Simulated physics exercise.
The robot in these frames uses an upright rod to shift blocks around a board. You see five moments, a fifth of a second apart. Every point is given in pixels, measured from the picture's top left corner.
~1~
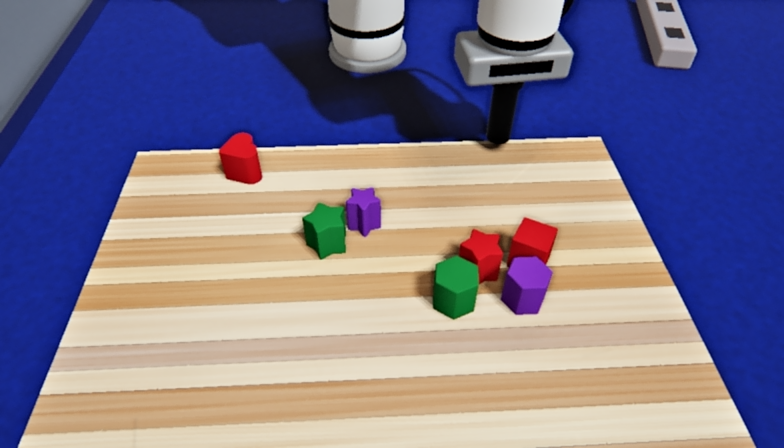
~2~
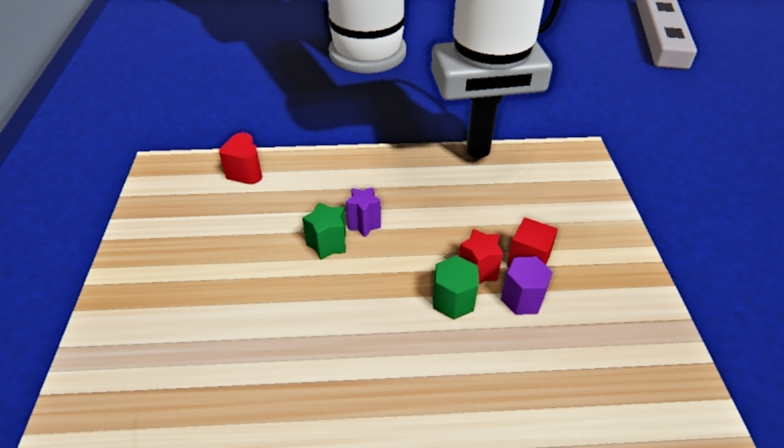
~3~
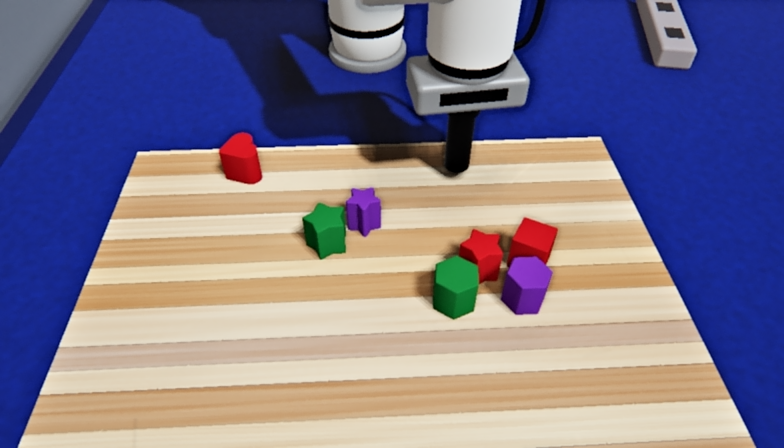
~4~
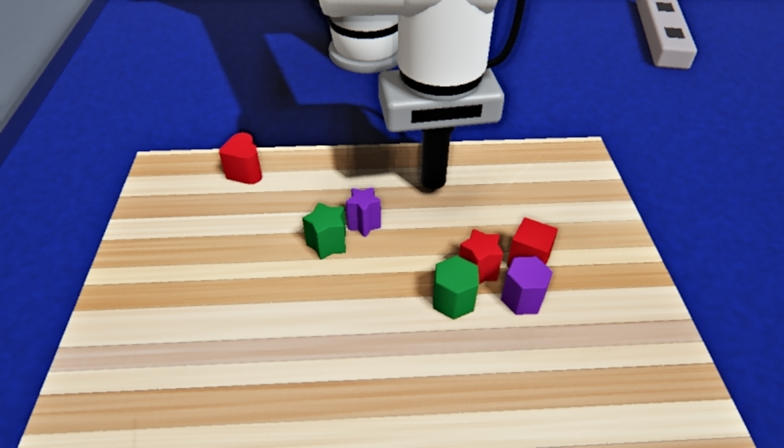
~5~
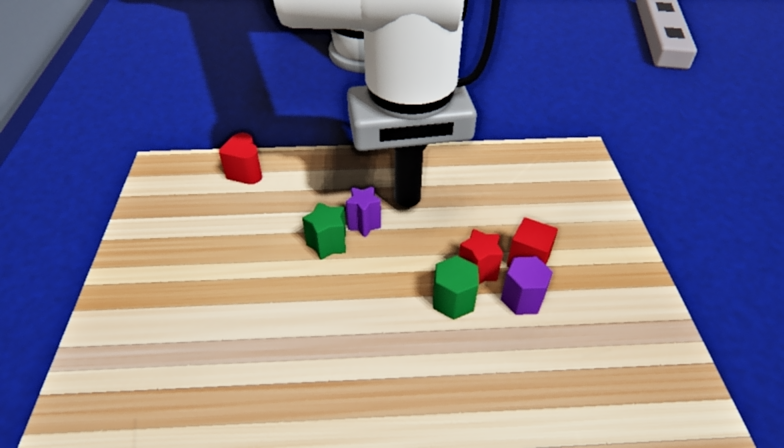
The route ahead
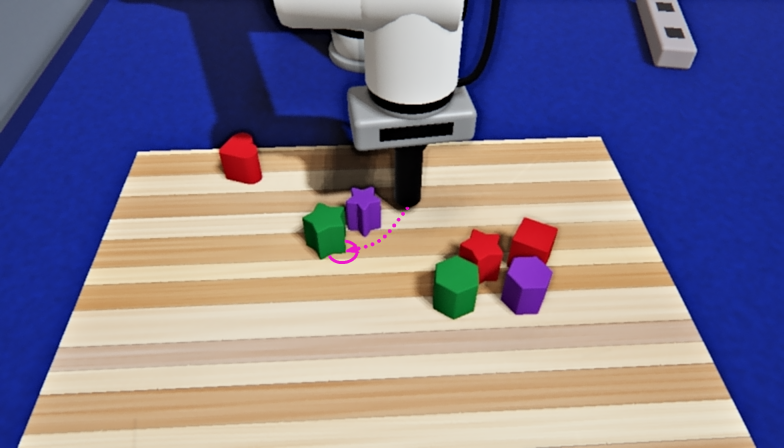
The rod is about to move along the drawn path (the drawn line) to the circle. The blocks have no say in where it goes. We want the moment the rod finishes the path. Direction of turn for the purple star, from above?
Looking down, it rotates clockwise.
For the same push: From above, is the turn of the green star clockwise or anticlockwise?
It ends up turned anticlockwise.
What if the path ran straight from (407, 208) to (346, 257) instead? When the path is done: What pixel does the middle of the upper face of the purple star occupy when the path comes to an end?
For the centre of its top, I'd go with (341, 203).
Path on the board, from (407, 208) by way of (393, 227) and (373, 244) to (343, 252).
The first path, step by step. One third of the way, rod at (393, 217); nothing pushed yet.
Two thirds of the way, rod at (372, 235); green star at (321, 215), turned 15° anticlockwise; purple star at (354, 202), turned 70° clockwise.
At the end, rod at (342, 242); green star at (315, 212), turned 35° anticlockwise; purple star at (349, 201), turned 100° clockwise.
